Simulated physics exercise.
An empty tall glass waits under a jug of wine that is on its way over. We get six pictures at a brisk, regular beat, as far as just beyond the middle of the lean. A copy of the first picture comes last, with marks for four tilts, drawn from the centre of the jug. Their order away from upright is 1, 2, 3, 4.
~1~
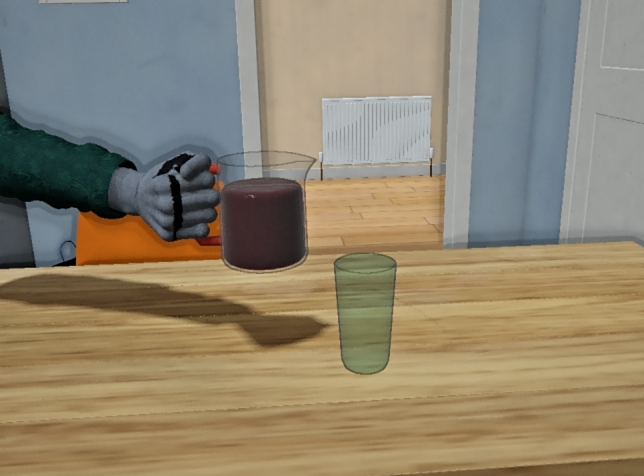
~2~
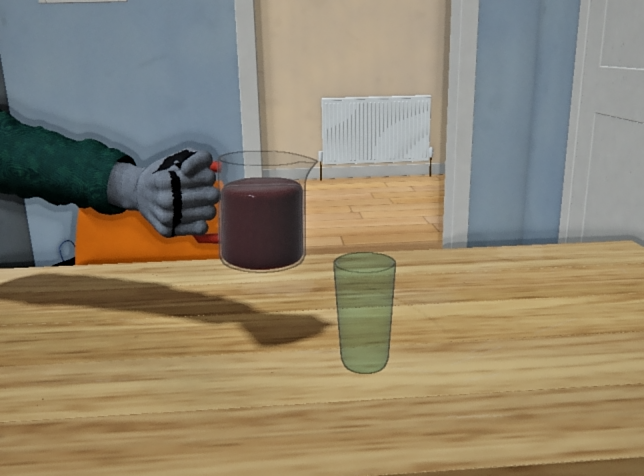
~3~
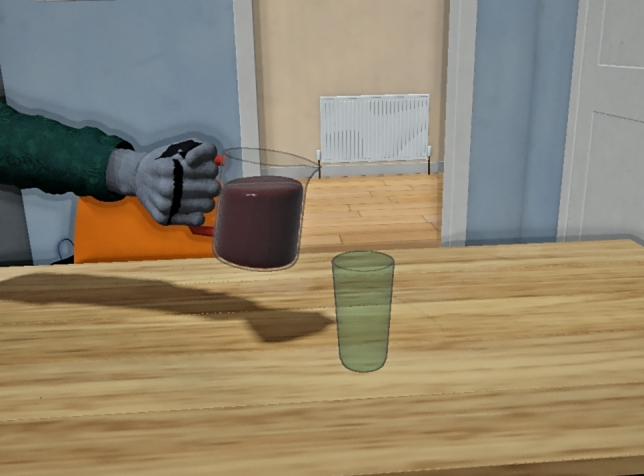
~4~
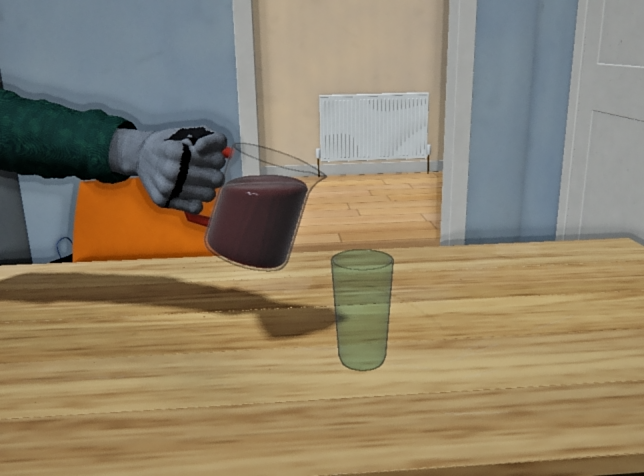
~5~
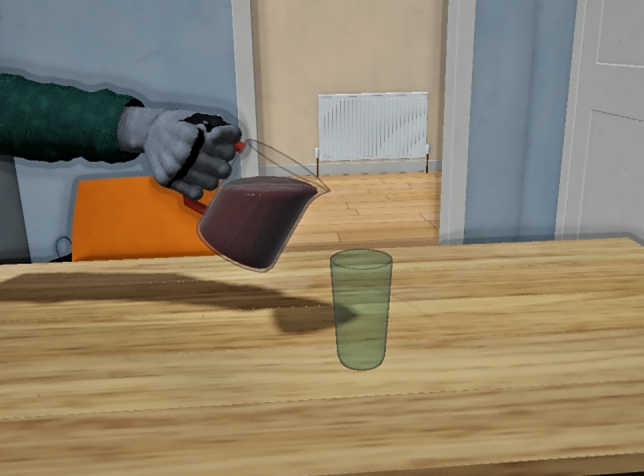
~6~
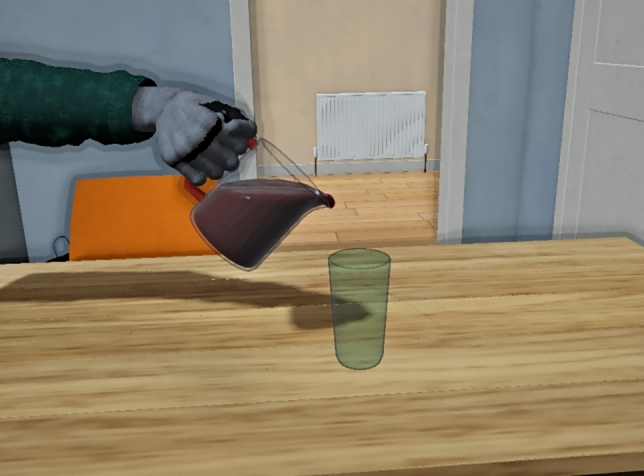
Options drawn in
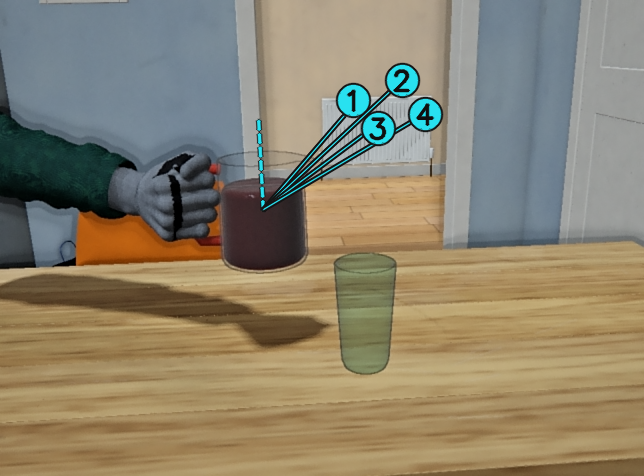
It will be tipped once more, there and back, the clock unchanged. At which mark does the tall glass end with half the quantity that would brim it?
Tilt 4 does it best.
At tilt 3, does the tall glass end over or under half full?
Under.
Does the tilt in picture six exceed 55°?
No, it does not.
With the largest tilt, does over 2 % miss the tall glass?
No, it does not.
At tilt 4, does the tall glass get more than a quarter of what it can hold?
Yes, it does.
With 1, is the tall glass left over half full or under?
Under.
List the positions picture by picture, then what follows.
Upright, lip at (315, 159); rim of the tall glass round (365, 262); nothing has left yet, in the first picture.
Tipped about 2°, lip at (316, 161); nothing has left yet, in the second picture.
Tipped about 9°, lip at (320, 166); nothing has left yet, in the third picture.
Tipped about 19°, lip at (325, 176); nothing has left yet, in the fourth picture.
Tipped about 32°, lip at (329, 190); nothing has left yet, in the fifth picture.
Tipped about 45°, lip at (329, 205); wine is over the lip, down to (329, 205), in the sixth picture.
On the marked copy, 1 at (344, 115); 2 at (389, 92); 3 at (362, 135); 4 at (410, 122).
With 1, the tall glass ends with about 12 % of what it can hold.
With 2, the tall glass ends with about 21 % of what it can hold.
With 3, the tall glass ends with about 34 % of what it can hold.
With 4, the tall glass ends with about 49 % of what it can hold.
